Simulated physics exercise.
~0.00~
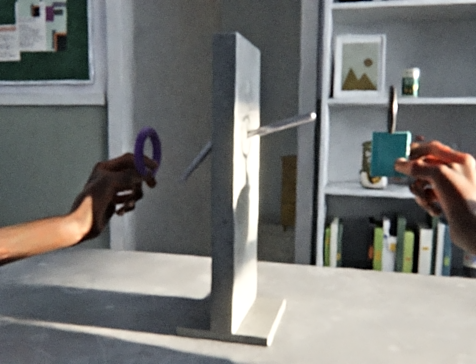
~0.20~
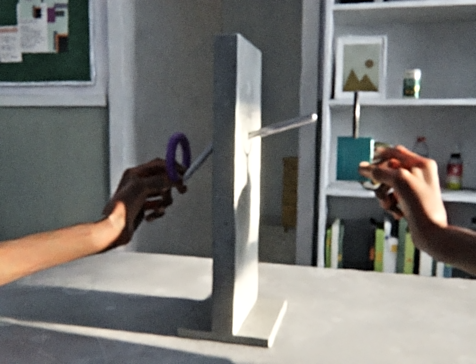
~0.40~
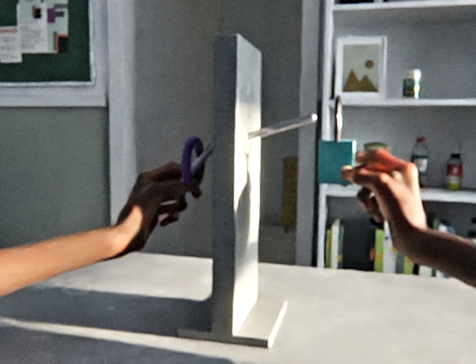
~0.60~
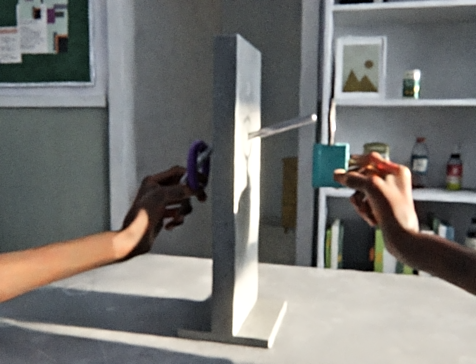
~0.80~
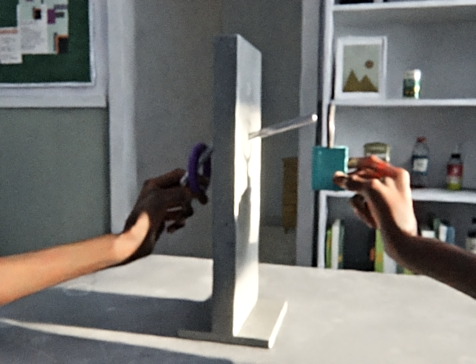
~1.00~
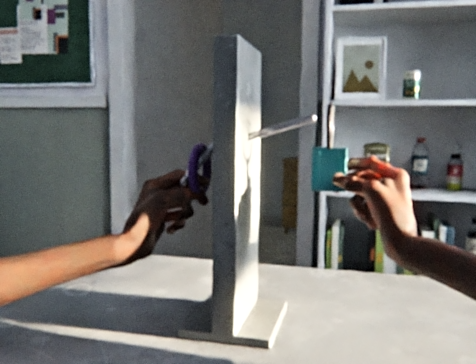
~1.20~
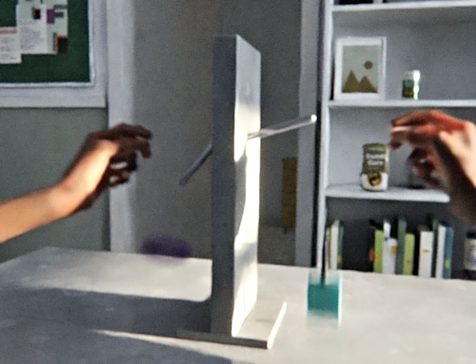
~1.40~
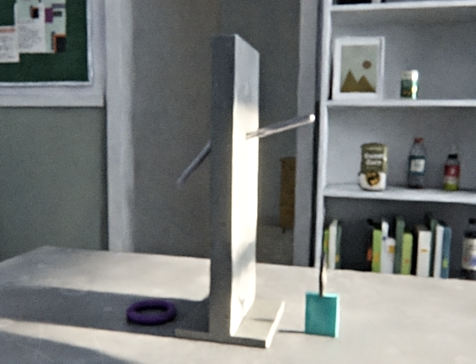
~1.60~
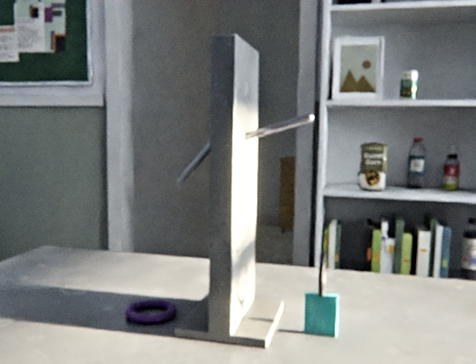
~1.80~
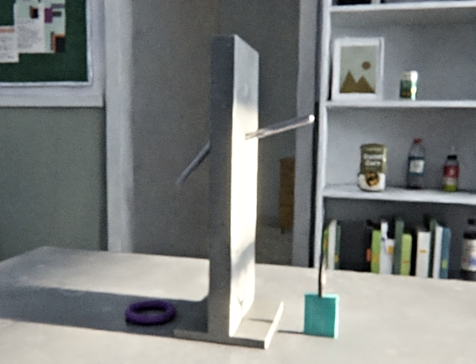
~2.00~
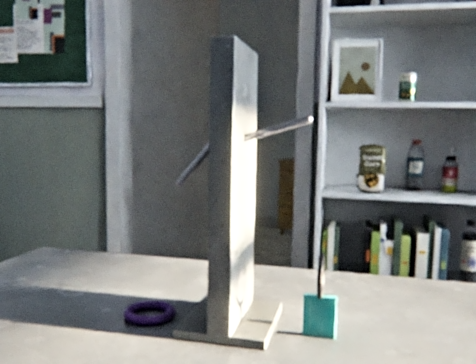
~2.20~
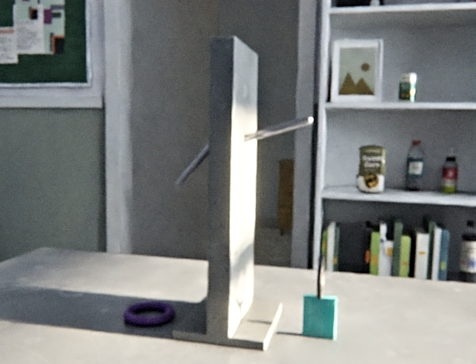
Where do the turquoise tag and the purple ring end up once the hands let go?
Both end up on the table, with the purple ring to the left of the stand's upright and the turquoise tag to the right.
Two hands bring a purple ring and turquoise tag to pegs, both drop to the table.
